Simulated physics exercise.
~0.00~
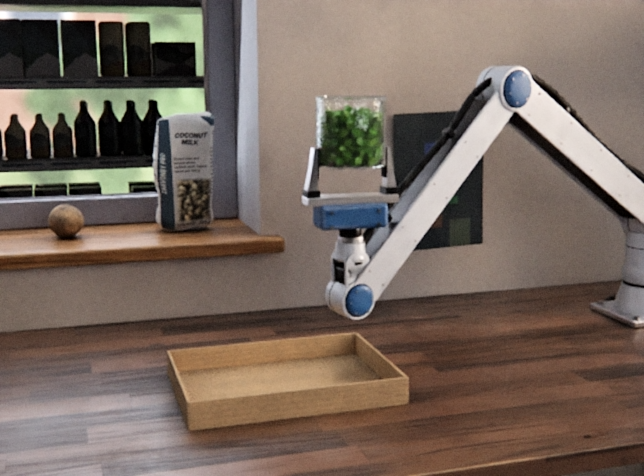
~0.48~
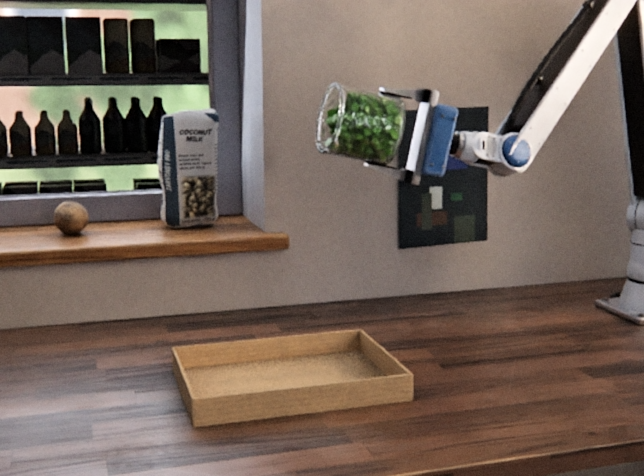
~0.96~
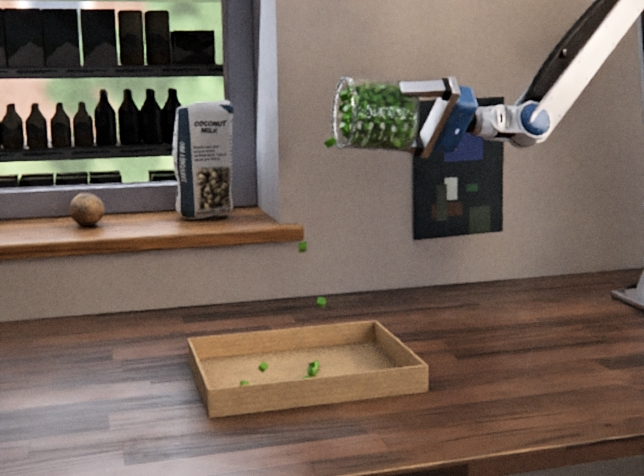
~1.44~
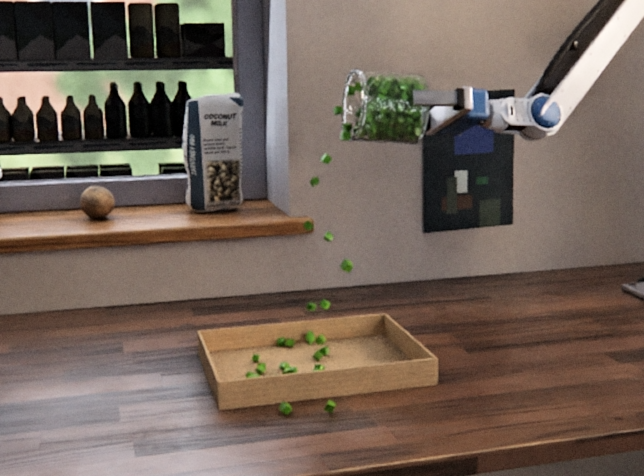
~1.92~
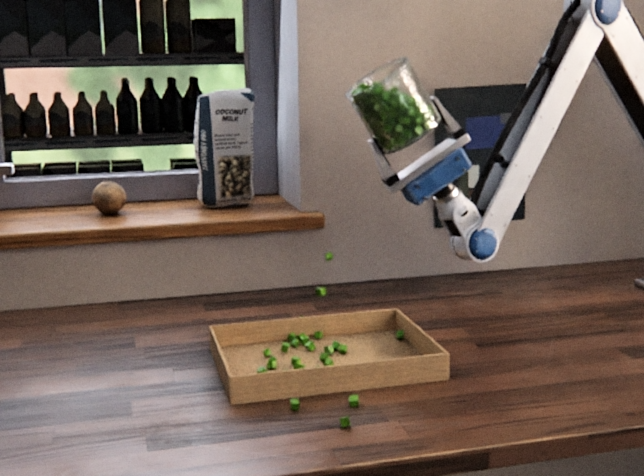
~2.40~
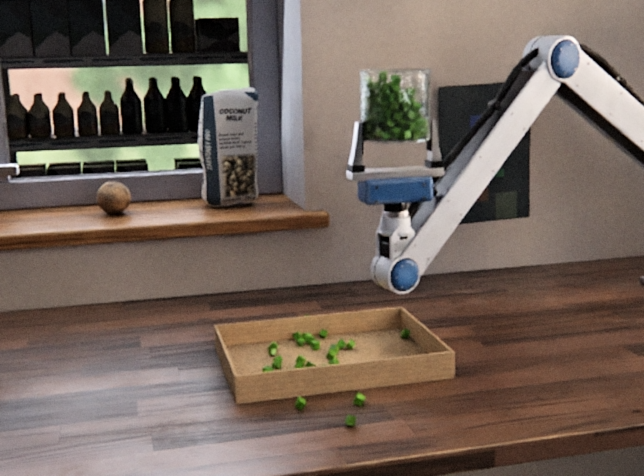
A robot arm tipped a clear cup of green cubes onto its side above a shallow wooden tray, letting some tumble out, then turned it upright again, still mostly full, with cubes scattered in the tray and a few on the table.
